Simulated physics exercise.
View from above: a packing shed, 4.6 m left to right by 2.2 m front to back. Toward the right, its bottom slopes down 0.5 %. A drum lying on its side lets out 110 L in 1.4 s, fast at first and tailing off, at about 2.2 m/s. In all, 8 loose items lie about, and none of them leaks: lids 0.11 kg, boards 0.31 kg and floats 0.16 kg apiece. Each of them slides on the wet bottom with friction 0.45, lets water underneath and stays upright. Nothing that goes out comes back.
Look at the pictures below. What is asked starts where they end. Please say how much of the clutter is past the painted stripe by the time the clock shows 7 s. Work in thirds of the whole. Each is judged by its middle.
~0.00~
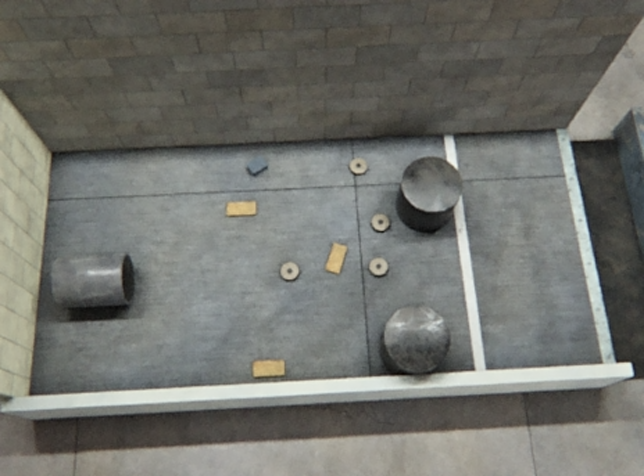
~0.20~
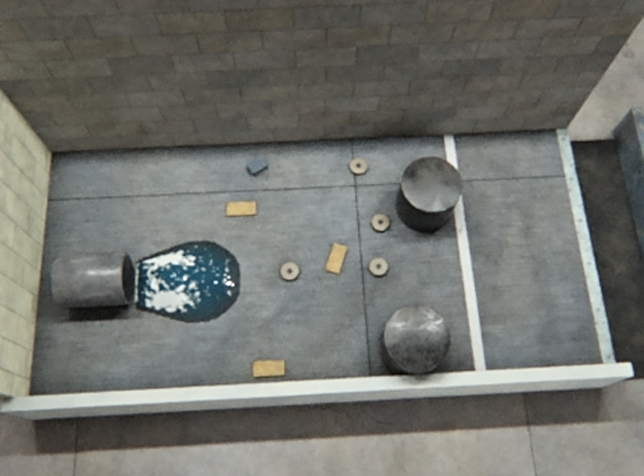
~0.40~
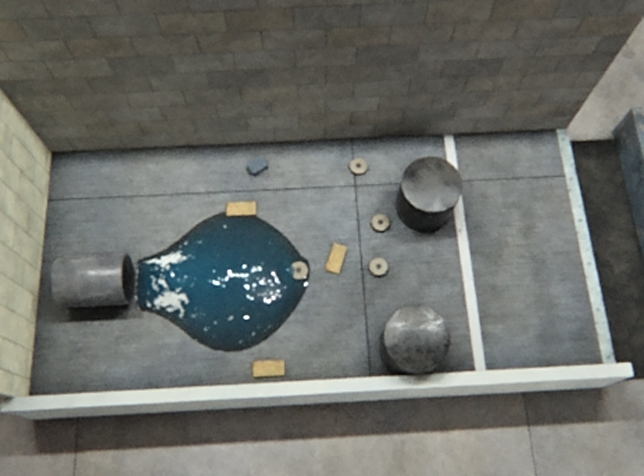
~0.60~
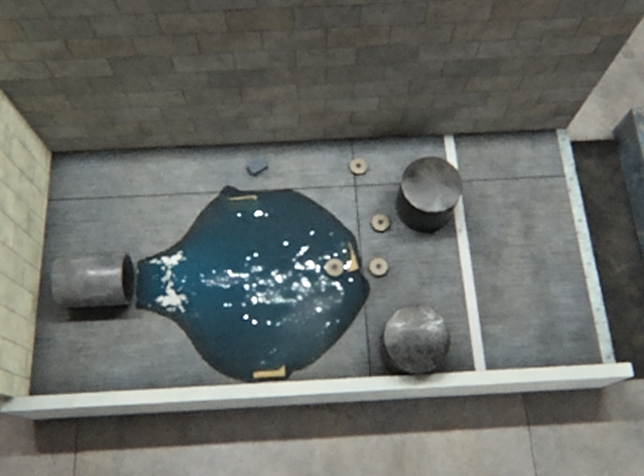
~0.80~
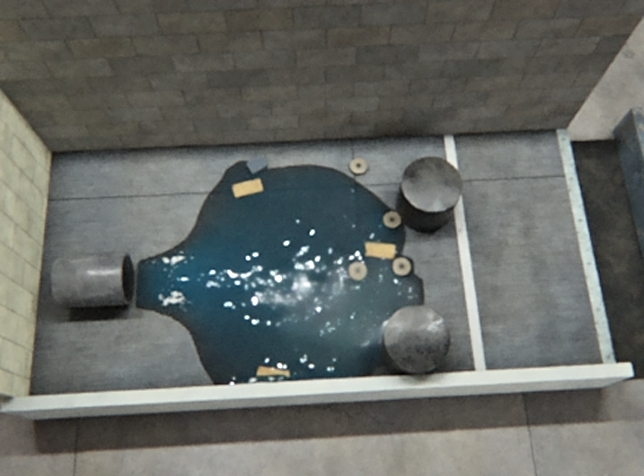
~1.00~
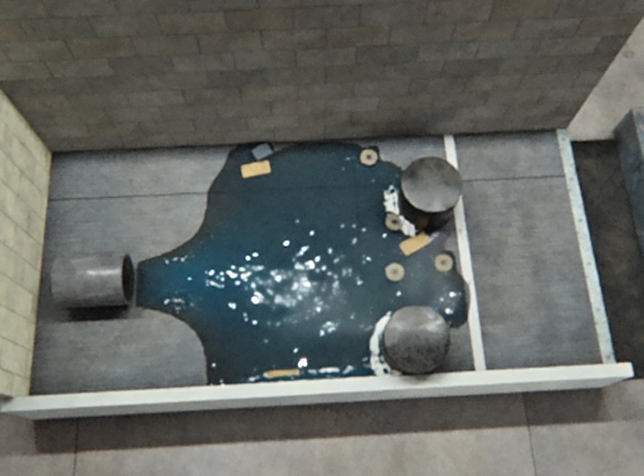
I would say one to two thirds.
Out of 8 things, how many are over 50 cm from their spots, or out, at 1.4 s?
Count: 5.
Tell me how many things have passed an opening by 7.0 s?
My tally comes to 5.
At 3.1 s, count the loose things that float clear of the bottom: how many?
It comes to 1 of them.
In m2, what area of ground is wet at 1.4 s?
Some 4.5 m2.
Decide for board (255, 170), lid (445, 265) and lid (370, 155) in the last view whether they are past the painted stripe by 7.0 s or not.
Result, in sequence: Not reached / reached / reached.
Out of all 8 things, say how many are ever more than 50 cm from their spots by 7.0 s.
My count gives 8.
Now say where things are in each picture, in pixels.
A lid at (290, 271), on the bottom; a board at (336, 258), on the bottom; water covers 0.0 m2; 0 of 8 have shifted, in the first frame.
A lid at (290, 271) rests on the ground; a board at (336, 258), on the bottom; water covers 0.5 m2; 0 of 8 have shifted, in the second frame.
A lid at (299, 270) rests on the ground, 8 cm from its start; a board at (336, 258), on the bottom; water covers 1.1 m2; 1 of 8 have shifted, in the third frame.
A lid at (335, 267), afloat, 38 cm from its start; a board at (347, 257) rests on the ground, 9 cm from its start; 2.2 m2 under water; 2 of 8 have shifted, in the fourth frame.
A lid at (358, 271), afloat, 57 cm from its start; a board at (380, 250), on the bottom, 38 cm from its start; 3.2 m2 under water; 6 of 8 have shifted, in the fifth frame.
A lid at (395, 272), afloat, 88 cm from its start; a board at (415, 243) floats, 69 cm from its start; water covers 3.9 m2; 8 of 8 have shifted, in the sixth frame.
After 1.4 s 3 of 8 are over the mark; 6 afloat.
After 3.1 s 5 of 8 are over the mark; 1 afloat.
After 4.9 s 5 of 8 are over the mark; 2 afloat.
After 7.0 s 5 of 8 are over the mark; 1 afloat.
